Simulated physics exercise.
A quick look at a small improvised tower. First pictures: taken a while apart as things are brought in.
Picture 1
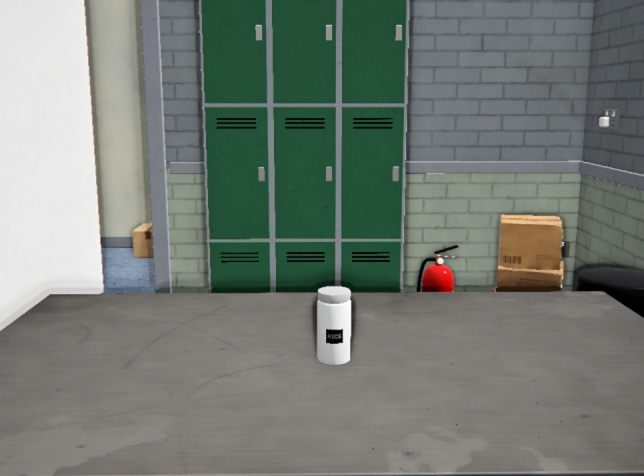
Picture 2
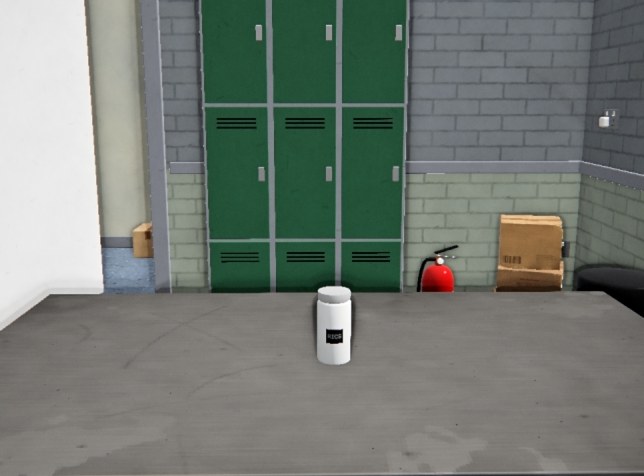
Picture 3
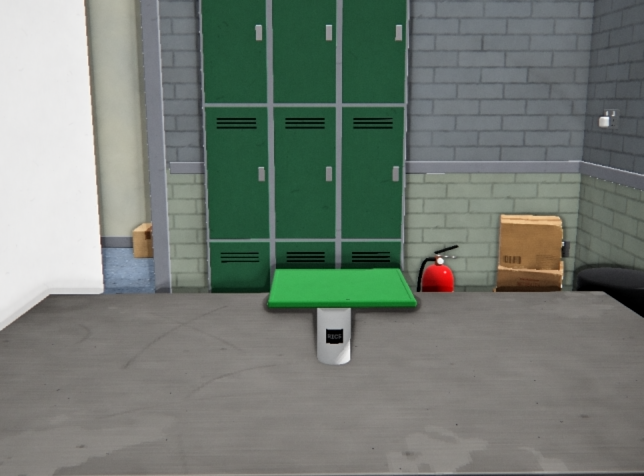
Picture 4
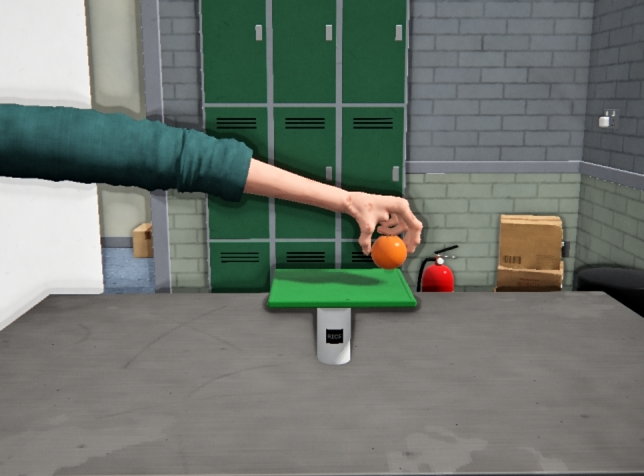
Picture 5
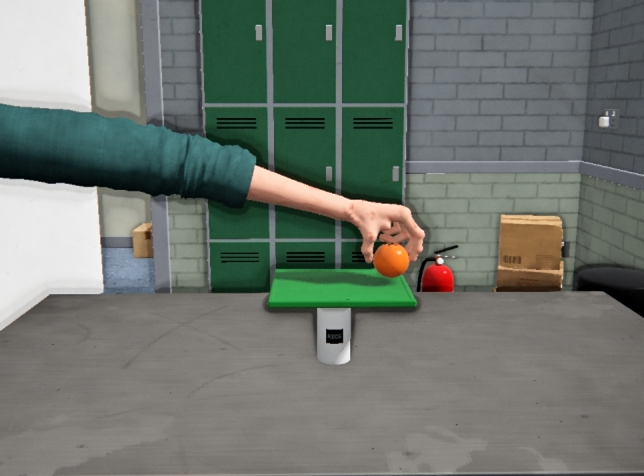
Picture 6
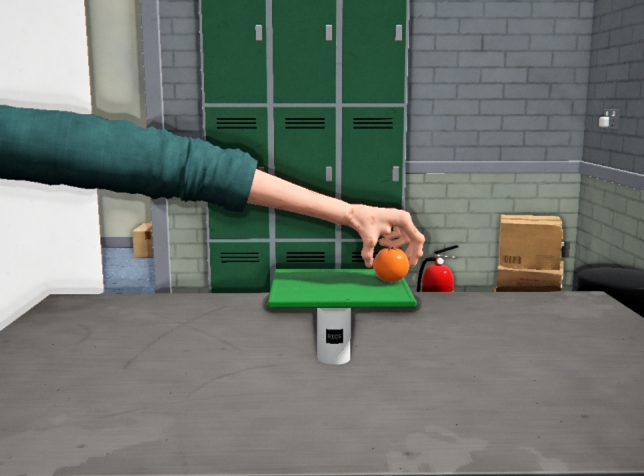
The clip shows a white container standing on a gray table before green lockers; a green lid appears on top of it, then a hand reaches in from the left and lowers an orange tomato onto the lid's right side.
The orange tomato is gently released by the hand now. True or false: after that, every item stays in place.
False.
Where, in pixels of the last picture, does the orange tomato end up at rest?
Somewhere around (397, 339) in the last picture.
Then, 0.30 s after the last picture, orange tomato now fallen; green lid tipped 51° from how it was.
Then, 0.40 s after the last picture, green lid on its side.
Then, 0.60 s after the last picture, green lid now fallen.
Then, 0.70 s after the last picture, things are still on the move.
At rest, fallen, green lid and orange tomato; white jar in place. Seen from the same camera at the end, orange tomato near (397, 339). The stack loses its balance.
